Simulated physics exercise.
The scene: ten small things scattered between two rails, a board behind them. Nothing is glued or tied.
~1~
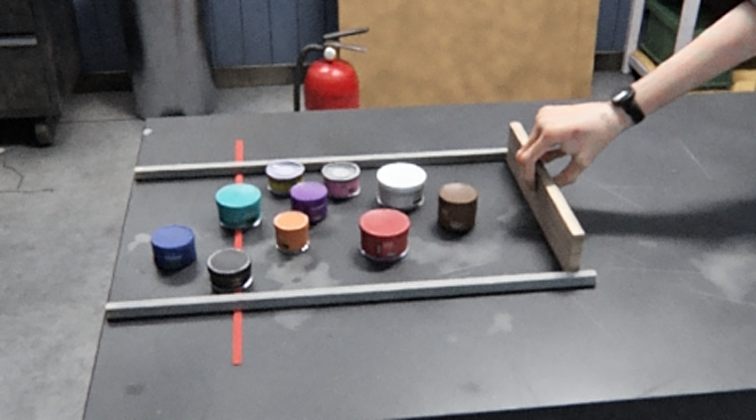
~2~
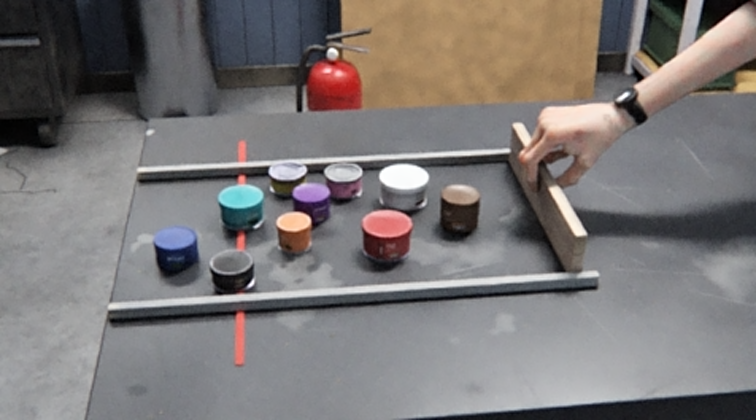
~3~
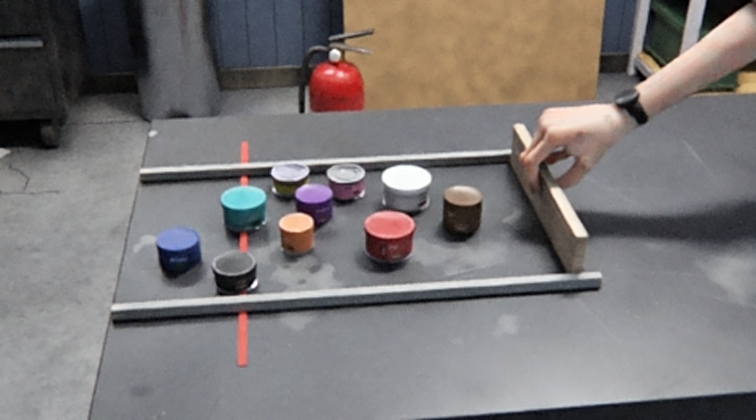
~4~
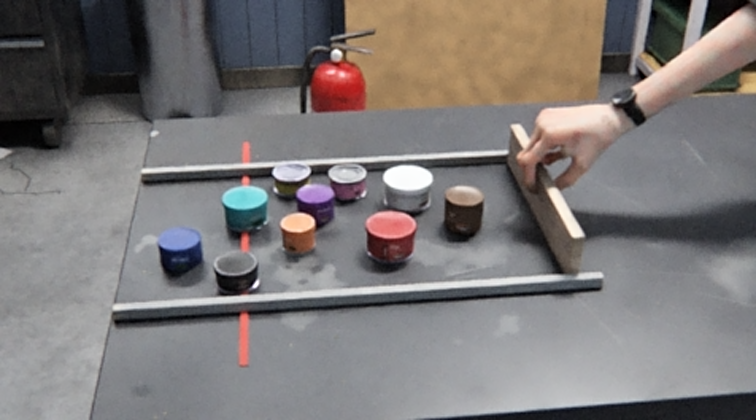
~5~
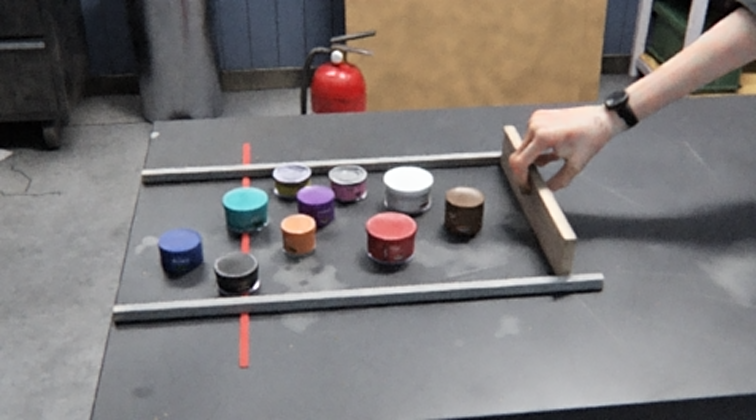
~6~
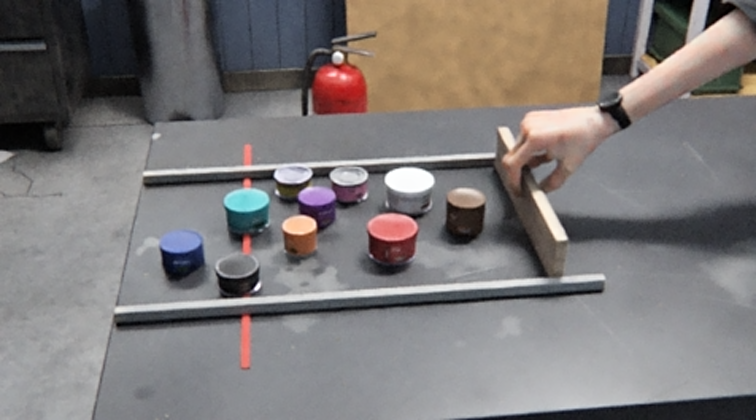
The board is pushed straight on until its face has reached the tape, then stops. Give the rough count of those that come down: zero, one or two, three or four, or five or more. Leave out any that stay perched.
Here the number that fall off is zero.
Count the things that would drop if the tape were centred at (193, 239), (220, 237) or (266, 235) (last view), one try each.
Down on the floor: 2, 0 and 0.
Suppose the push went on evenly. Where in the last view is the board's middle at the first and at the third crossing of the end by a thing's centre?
About (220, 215), then (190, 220).
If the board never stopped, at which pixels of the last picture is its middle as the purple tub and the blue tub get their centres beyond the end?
Near (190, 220) and (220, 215).
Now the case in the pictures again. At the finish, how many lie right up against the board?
In contact: 4.
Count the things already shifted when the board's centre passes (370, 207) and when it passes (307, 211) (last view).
By then 6, and 8.
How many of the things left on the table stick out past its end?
0 of them.
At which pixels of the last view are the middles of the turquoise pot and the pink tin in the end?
First (159, 213), then (229, 185).
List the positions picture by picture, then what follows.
The first picture shows blue tub (174, 247); black pot (230, 271); turquoise pot (239, 207); board (541, 193); tape (238, 231).
The second picture shows black pot (232, 271); orange pot (294, 234).
The third picture shows turquoise pot (244, 209); board (544, 195).
The fourth picture shows blue tub (181, 249); brown tub (464, 210).
The fifth picture shows black pot (237, 274); purple tub (316, 206).
The sixth picture shows blue tub (182, 252); black pot (238, 275); turquoise pot (247, 212); board (528, 198); tape (247, 236).
Soon after, none off yet; blue tub at rest near (182, 252); black pot at rest near (238, 275); turquoise pot at rest near (247, 212).
Then, none off yet; blue tub at rest near (182, 252); black pot at rest near (238, 275); turquoise pot moving near (240, 213).
At rest, the number that fall off is zero.
